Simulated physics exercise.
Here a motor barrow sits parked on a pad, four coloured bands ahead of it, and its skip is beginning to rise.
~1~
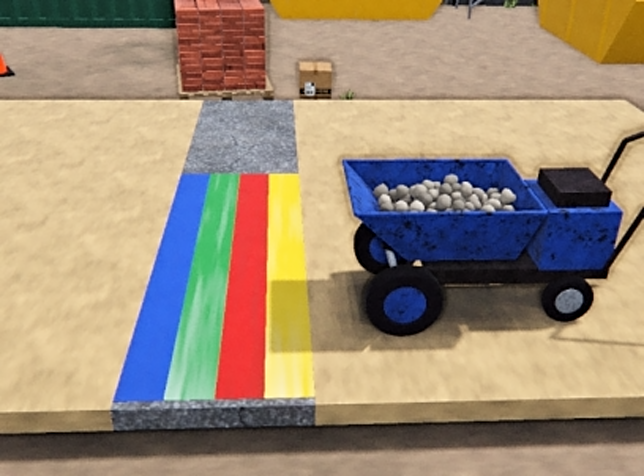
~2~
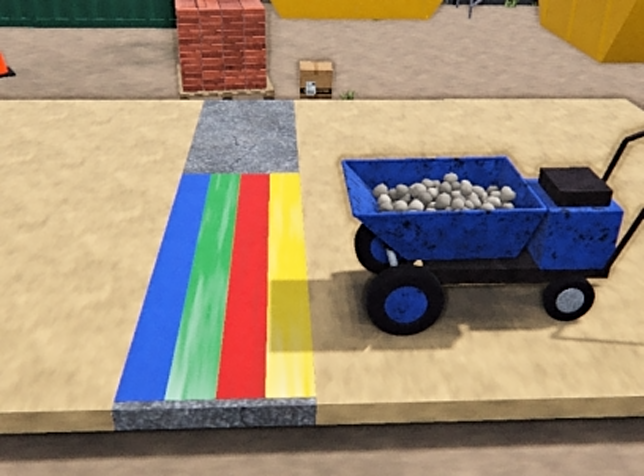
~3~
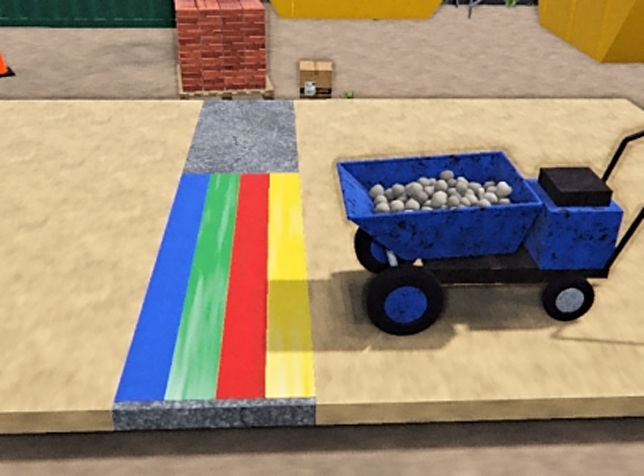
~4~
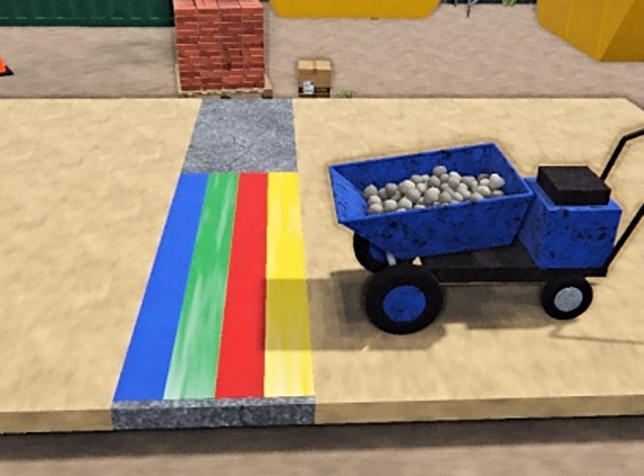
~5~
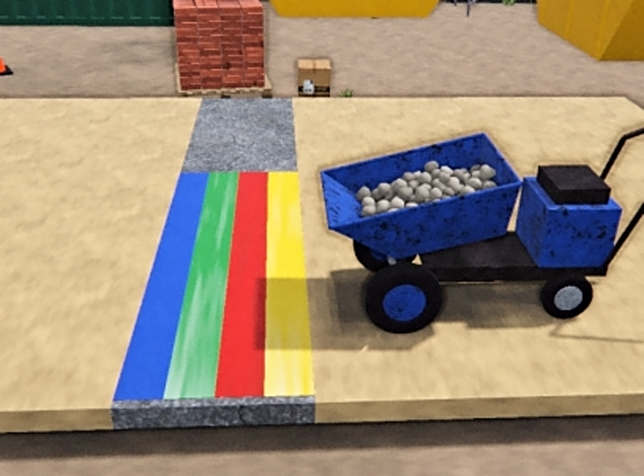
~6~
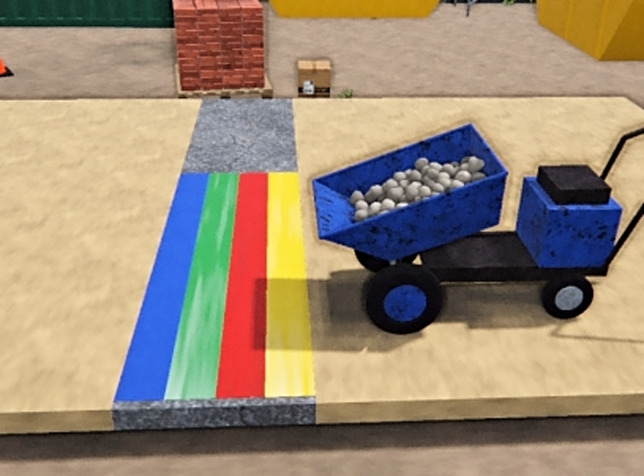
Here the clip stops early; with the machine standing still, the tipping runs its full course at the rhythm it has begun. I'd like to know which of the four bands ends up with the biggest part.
The biggest part ends up on the red band.
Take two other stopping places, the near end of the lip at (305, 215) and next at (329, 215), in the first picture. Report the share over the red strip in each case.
Approximately 20 per cent and 30 per cent, in that order.
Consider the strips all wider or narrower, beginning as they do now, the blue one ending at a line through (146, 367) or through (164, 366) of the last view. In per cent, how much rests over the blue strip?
About 10 % and 10 %.
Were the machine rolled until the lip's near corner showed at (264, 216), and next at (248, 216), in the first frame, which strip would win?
The blue one first, that blue strip second.
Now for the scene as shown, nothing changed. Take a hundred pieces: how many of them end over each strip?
Yellow strip = 20 %; red strip = 35 %; green strip = 15 %; blue strip = 5 %.
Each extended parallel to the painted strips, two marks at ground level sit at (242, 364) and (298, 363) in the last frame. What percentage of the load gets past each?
First some 40, then 70 per cent.
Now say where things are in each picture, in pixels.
Lip of the skip at (356, 215), level; top of the load at (459, 205), river pebbles; yellow strip at (289, 360); red strip at (242, 361); green strip at (195, 362); blue strip at (148, 363), in the first frame.
Lip of the skip at (355, 215), tipped barely; top of the load at (459, 203), in the second frame.
Lip of the skip at (349, 218), tipped barely; top of the load at (455, 201), in the third frame.
Lip of the skip at (340, 222), tipped a little; top of the load at (463, 197), in the fourth frame.
Lip of the skip at (331, 228), tipped a little; top of the load at (467, 196), in the fifth frame.
Lip of the skip at (321, 238), tipped clearly; top of the load at (459, 182); yellow strip at (289, 359); red strip at (243, 360); green strip at (195, 361); blue strip at (148, 363), in the sixth frame.
Soon after the last picture, skip tipped steeply; all in the skip.
A little later, skip tipped right over; about two thirds in the skip; a small part over the yellow strip; about a quarter over the red strip; a stray few over the green strip.
Later still, skip tipped right over; about a quarter in the skip; about a quarter over the yellow strip; about a third over the red strip; a small part over the green strip; a small part over the blue strip.
At rest, skip tipped right over; about a quarter in the skip; about a quarter over the yellow strip; about a third over the red strip; a small part over the green strip; a small part over the blue strip.
